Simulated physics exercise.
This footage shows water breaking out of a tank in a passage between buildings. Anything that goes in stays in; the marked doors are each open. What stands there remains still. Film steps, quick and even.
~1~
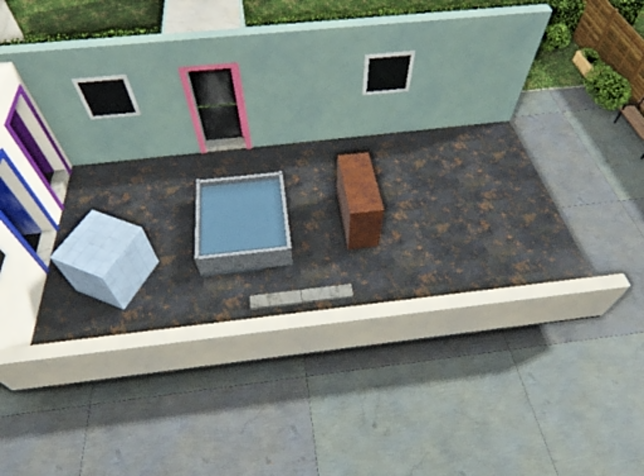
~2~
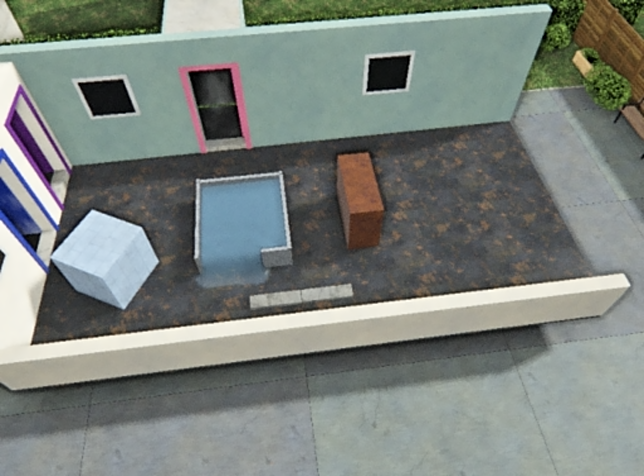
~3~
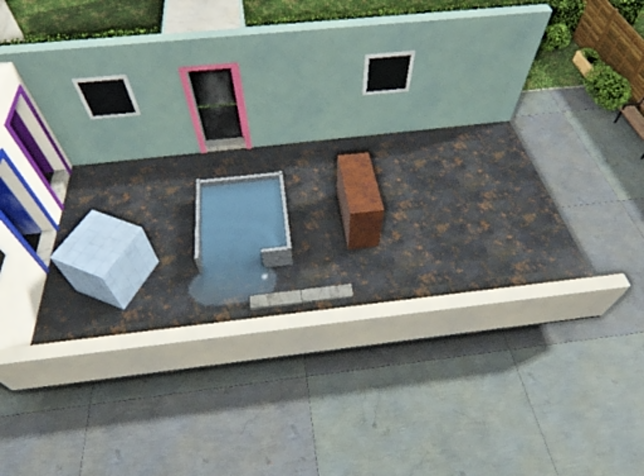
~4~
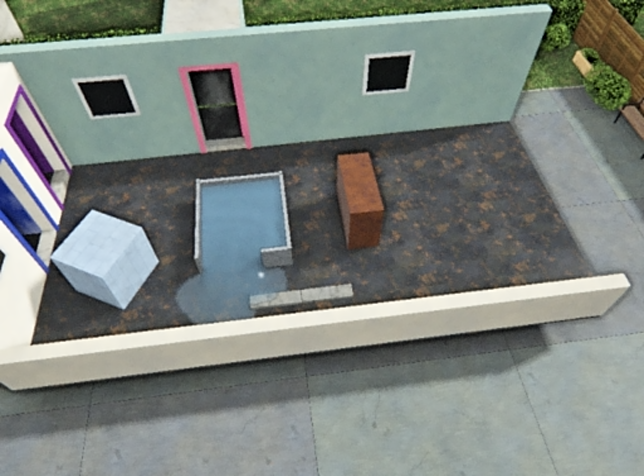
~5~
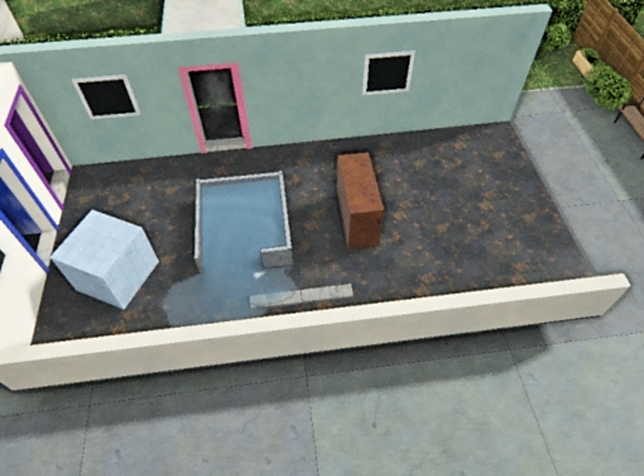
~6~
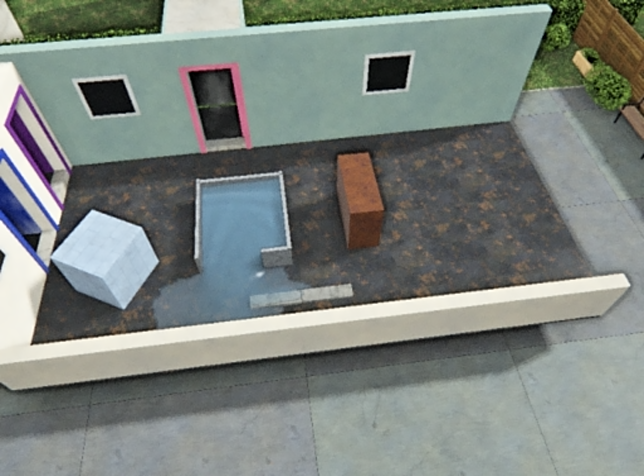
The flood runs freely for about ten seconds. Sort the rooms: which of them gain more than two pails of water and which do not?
The blue door gains no more; the pink door gains no more; the purple door gains no more.
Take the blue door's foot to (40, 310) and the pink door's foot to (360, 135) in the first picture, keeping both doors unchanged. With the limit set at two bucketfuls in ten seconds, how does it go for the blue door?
Blue: Exceeds the limit.
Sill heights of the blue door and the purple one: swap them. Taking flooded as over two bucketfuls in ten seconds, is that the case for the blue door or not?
As I see it, the blue door comes in under.
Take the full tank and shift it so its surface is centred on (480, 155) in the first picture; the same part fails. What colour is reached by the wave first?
The blue-painted one.
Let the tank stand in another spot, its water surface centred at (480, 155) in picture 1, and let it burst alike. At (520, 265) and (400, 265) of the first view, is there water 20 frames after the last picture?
Taking both places in turn, they end up inundated and inundated.
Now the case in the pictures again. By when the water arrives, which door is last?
It's the one in pink.
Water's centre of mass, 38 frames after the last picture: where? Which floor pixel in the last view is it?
Centre point: Around (214, 263).
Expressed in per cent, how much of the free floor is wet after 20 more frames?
Around 30 percent.
A moment on, water covers 10 % of the floor; the blue door not reached, the pink door not reached, the purple door not reached.
Next, water covers 20 % of the floor; the blue door not reached, the pink door not reached, the purple door not reached.
Then, water covers 30 % of the floor; the blue door wet at the sill, nothing in, the pink door not reached, the purple door not reached.
Later, water covers 55 % of the floor; the blue door wet at the sill, nothing in, the pink door not reached, the purple door wet at the sill, nothing in.
In the end, water covers 70 % of the floor; the blue door wet at the sill, nothing in, the pink door wet at the sill, nothing in, the purple door wet at the sill, nothing in.
